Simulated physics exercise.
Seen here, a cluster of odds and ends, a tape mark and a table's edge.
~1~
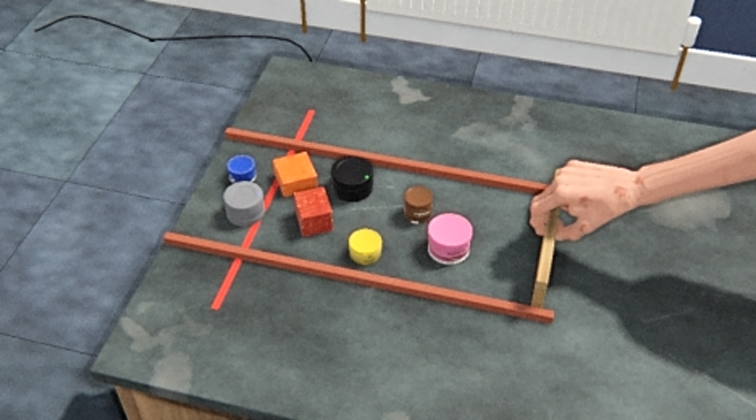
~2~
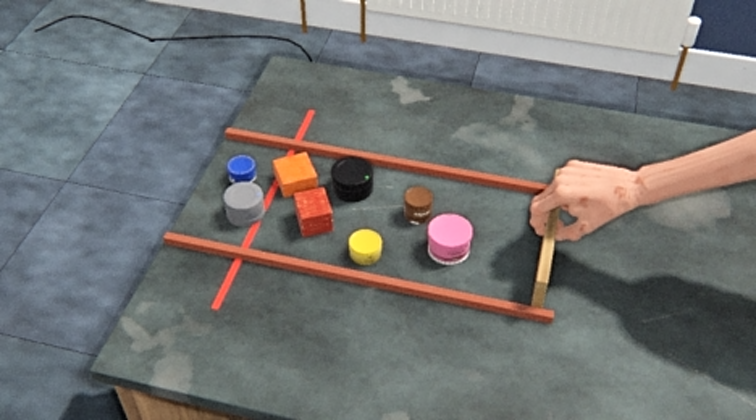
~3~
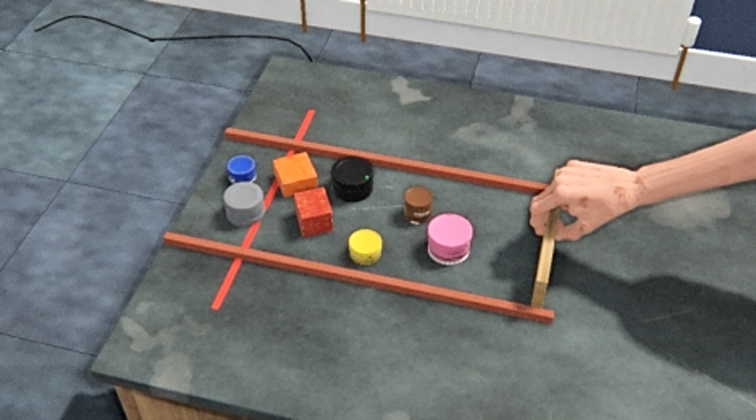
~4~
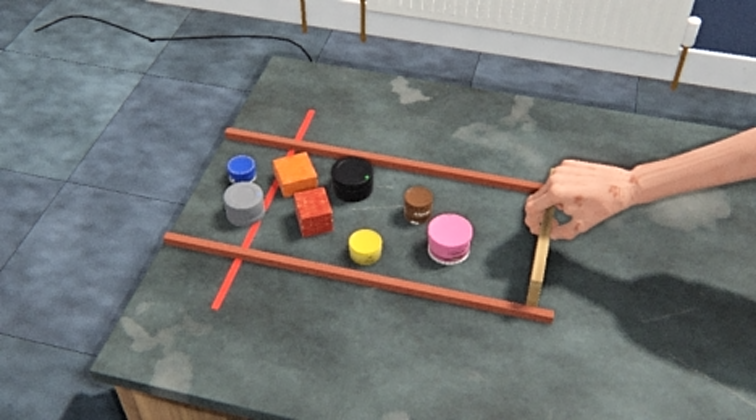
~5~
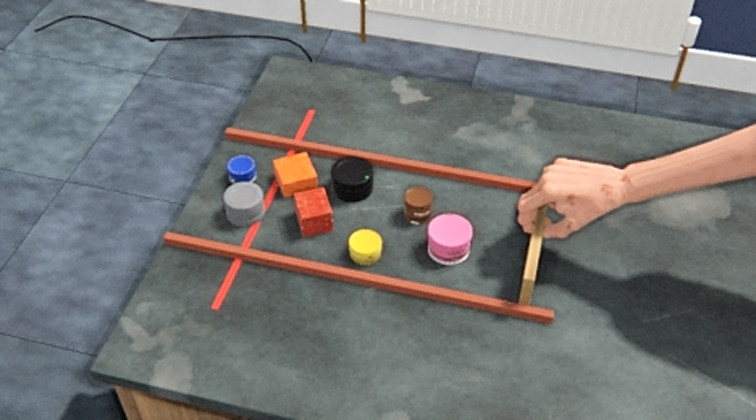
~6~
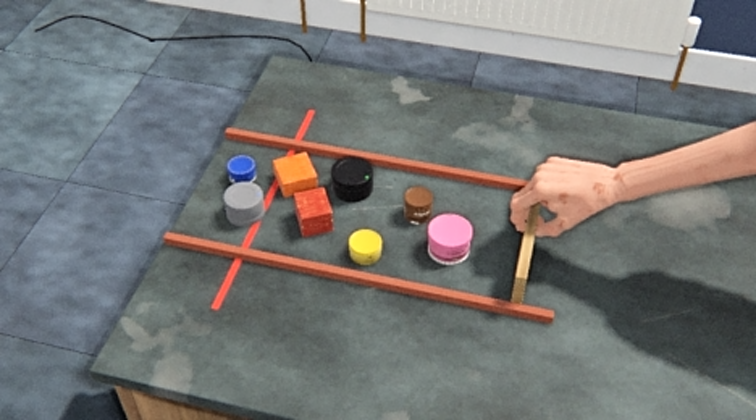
On a dark tabletop, a hand holding a wooden board between two rails slides it slightly left while pots and blocks stay still.
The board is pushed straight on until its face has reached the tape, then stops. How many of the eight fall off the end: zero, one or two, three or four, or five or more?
The number that fall off is one or two.
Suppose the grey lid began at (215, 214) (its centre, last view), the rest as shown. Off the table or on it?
The grey lid survives.
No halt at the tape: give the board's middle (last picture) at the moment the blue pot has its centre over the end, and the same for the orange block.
Its middle is around (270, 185) and around (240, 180).
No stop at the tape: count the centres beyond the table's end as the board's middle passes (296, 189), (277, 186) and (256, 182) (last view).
Place by place, 0, 1 and 2.
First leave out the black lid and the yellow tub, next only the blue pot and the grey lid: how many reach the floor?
First 1, then 0.
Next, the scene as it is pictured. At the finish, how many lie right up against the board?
That makes 4.
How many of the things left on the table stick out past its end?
Overhanging: 0.
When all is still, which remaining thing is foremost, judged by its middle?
The red block ends nearest.
A little later, none off yet; blue pot at rest near (242, 171); grey lid at rest near (245, 204); orange block at rest near (295, 175).
When it is over, the number that fall off is one or two; down, grey lid and blue pot.
